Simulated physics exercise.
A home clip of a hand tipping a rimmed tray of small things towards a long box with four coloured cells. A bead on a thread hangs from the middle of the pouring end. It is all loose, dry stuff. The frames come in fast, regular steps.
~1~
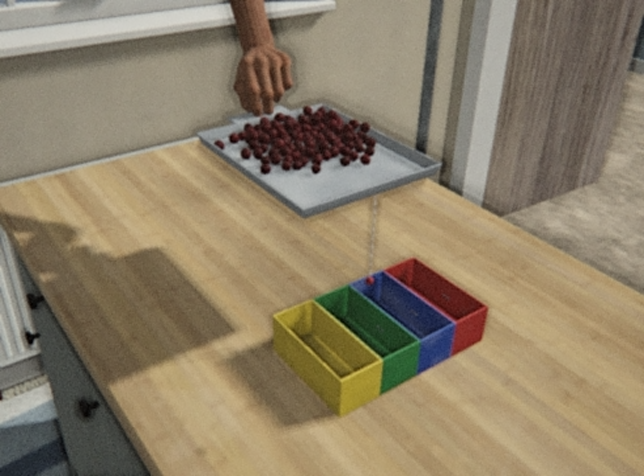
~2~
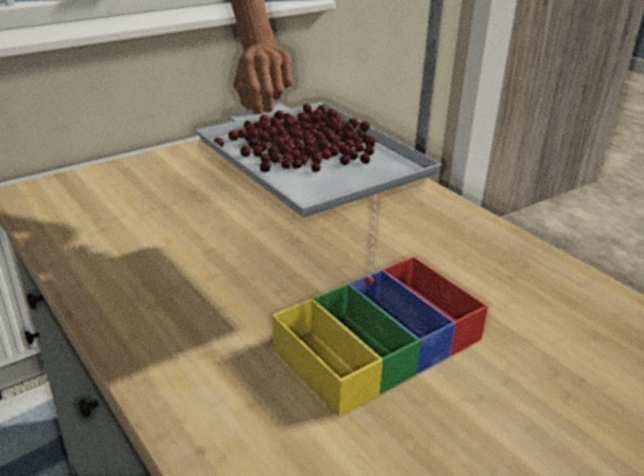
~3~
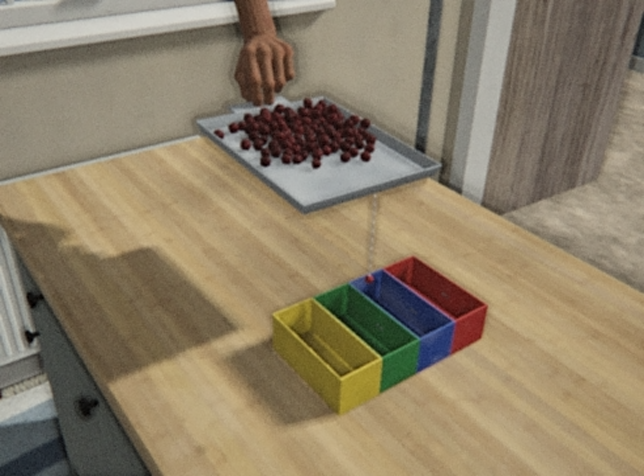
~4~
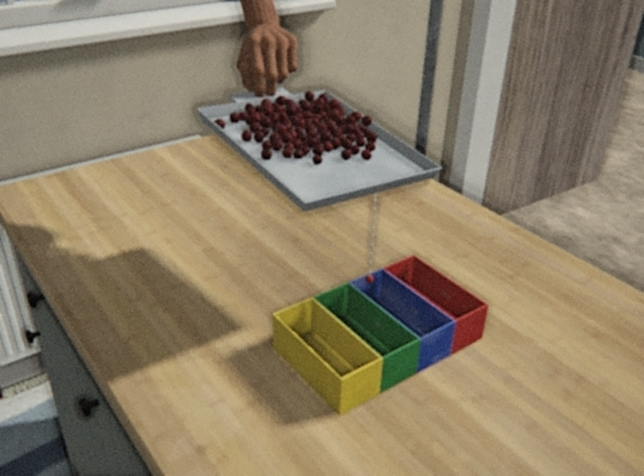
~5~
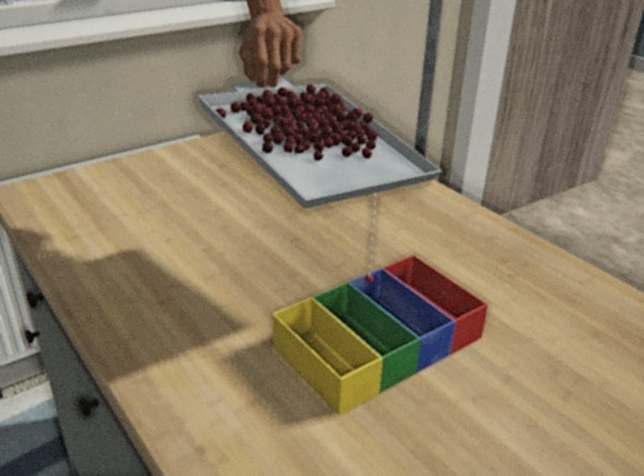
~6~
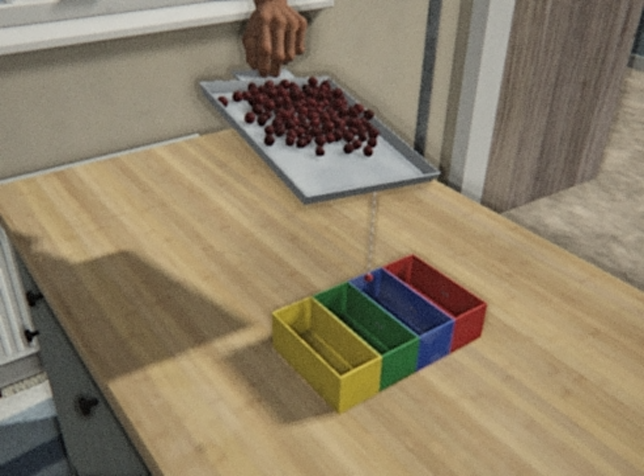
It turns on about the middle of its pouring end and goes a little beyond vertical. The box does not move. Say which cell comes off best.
It favours the red compartment.
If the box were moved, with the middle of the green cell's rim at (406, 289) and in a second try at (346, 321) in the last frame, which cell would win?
The first try: The blue one. The second: The cell in red.
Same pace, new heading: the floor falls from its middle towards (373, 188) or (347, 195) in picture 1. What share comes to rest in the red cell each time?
Near 30 % and 0 %.
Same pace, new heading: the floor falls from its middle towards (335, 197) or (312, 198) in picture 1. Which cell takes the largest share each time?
First the cell in yellow, then the cell in yellow.
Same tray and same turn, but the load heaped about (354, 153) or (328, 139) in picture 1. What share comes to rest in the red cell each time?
First some 50, then 40 per cent.
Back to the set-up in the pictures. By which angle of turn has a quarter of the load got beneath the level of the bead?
Around 90° of tilt.
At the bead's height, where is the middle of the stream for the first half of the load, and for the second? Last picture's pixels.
First near (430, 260), later near (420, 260).
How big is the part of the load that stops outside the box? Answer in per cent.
It comes to 50 per cent or so.
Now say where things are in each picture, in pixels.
The first frame shows corners of the pouring end at (304, 206) and (436, 163), level; middle of the load at (304, 137), dried cherries; bead on its thread at (369, 281); yellow cell at (361, 385); green cell at (400, 365); blue cell at (436, 346); red cell at (469, 328).
The second frame shows corners of the pouring end at (304, 205) and (436, 163), level; middle of the load at (304, 135).
The third frame shows corners of the pouring end at (305, 202) and (436, 164), tipped barely, lowest at the right corner; middle of the load at (304, 130).
The fourth frame shows corners of the pouring end at (306, 199) and (437, 167), tipped a little, lowest at the right corner; middle of the load at (306, 124).
The fifth frame shows corners of the pouring end at (307, 197) and (436, 169), tipped a little, lowest at the right corner; middle of the load at (307, 118).
The sixth frame shows corners of the pouring end at (308, 193) and (435, 171), tipped clearly, lowest at the right corner; middle of the load at (308, 111); yellow cell at (360, 382); green cell at (399, 361); blue cell at (435, 343); red cell at (468, 325).
Soon after the last picture, tray tipped steeply; most on the tray; a stray few in the red cell; a stray few in the blue cell; a small part falling or outside the box.
A little later, tray tipped past a quarter turn; a stray few on the tray; about a third in the red cell; a small part in the blue cell; about half falling or outside the box.
Later still, tray tipped past a quarter turn; about half in the red cell; a small part in the blue cell; about half falling or outside the box.
At rest, tray tipped past a quarter turn; about half in the red cell; a small part in the blue cell; none in the yellow cell; none in the green cell; about half outside the box.
